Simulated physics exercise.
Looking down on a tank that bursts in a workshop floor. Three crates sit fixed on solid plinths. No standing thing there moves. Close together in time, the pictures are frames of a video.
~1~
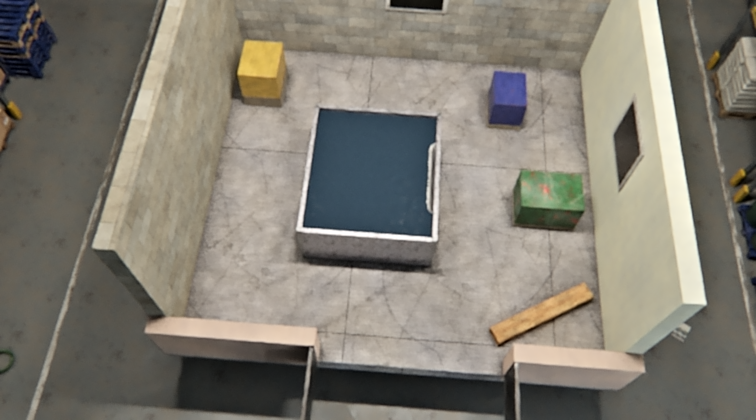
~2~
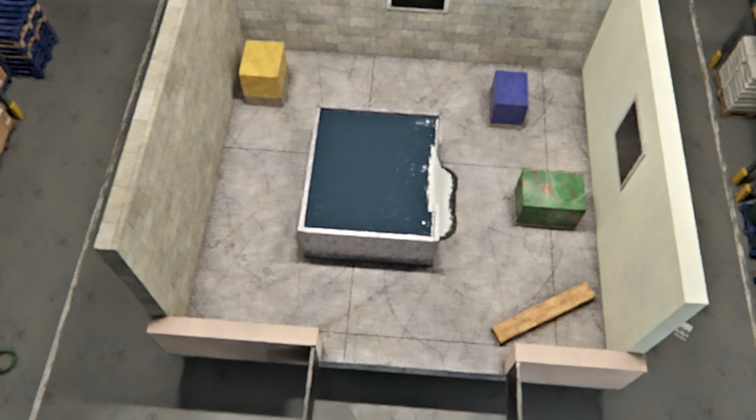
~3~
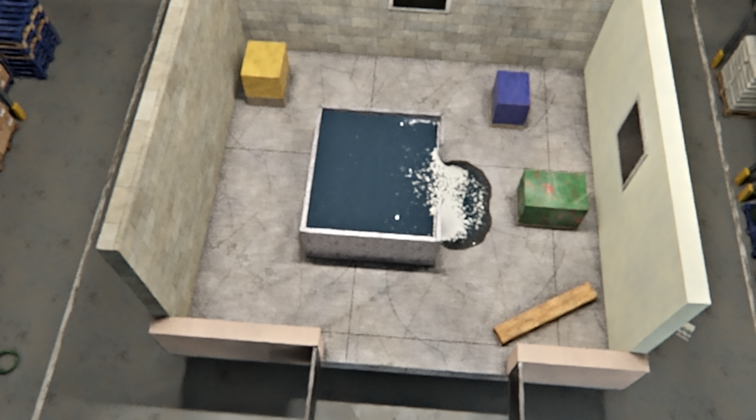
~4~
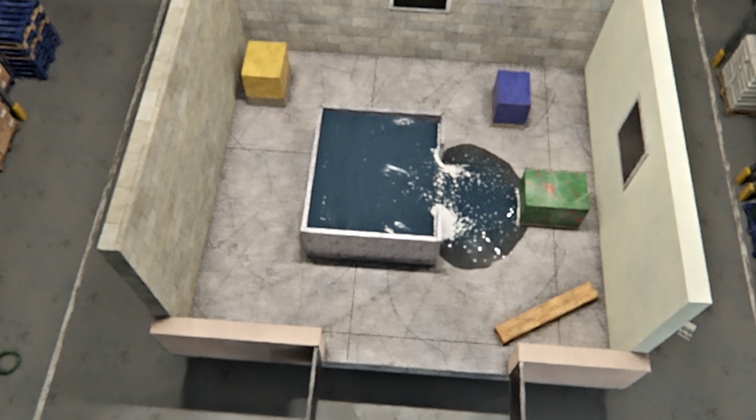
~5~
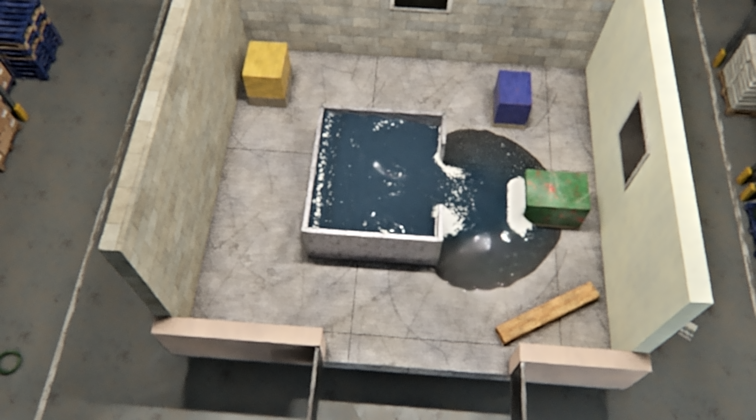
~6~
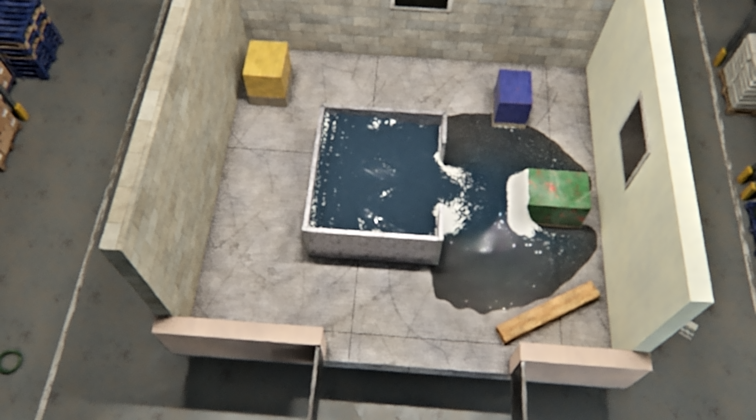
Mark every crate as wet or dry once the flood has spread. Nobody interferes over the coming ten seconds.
Yellow crate: Dry, blue crate: Wet, green crate: Wet.
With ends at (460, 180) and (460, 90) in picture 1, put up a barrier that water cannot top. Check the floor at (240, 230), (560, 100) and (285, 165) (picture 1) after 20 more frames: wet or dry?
First unwetted, then inundated, then unwetted.
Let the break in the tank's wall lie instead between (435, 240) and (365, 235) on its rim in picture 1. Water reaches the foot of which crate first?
The green-painted one.
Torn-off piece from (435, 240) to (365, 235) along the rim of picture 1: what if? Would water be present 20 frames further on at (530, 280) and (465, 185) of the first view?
One after the other: Covered, no water.
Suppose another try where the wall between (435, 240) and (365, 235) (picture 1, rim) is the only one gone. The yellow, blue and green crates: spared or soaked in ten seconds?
I'd expect the yellow crate remains untouched, the blue crate remains untouched, and the green crate remains untouched.
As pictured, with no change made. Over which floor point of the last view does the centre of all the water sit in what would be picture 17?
Centre: Close to (451, 201).
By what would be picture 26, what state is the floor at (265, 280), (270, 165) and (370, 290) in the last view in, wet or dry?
Going through them one by one, the first is spared, the second spared and the third waterlogged.
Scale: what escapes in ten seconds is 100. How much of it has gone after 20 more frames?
Share gone: About 15 %.
A moment on, water covers 30 % of the floor; the yellow crate not reached, the blue crate water round its plinth, the green crate water round its plinth.
Next, water covers 40 % of the floor; the yellow crate not reached, the blue crate water round its plinth, the green crate water round its plinth.
Then, water covers 65 % of the floor; the yellow crate not reached, the blue crate water round its plinth, the green crate water round its plinth.
Later, water covers 95 % of the floor; the yellow crate water round its plinth, the blue crate water round its plinth, the green crate water round its plinth.
In the end, water covers 100 % of the floor; the yellow crate stayed above the water, the blue crate was topped, the green crate was topped.
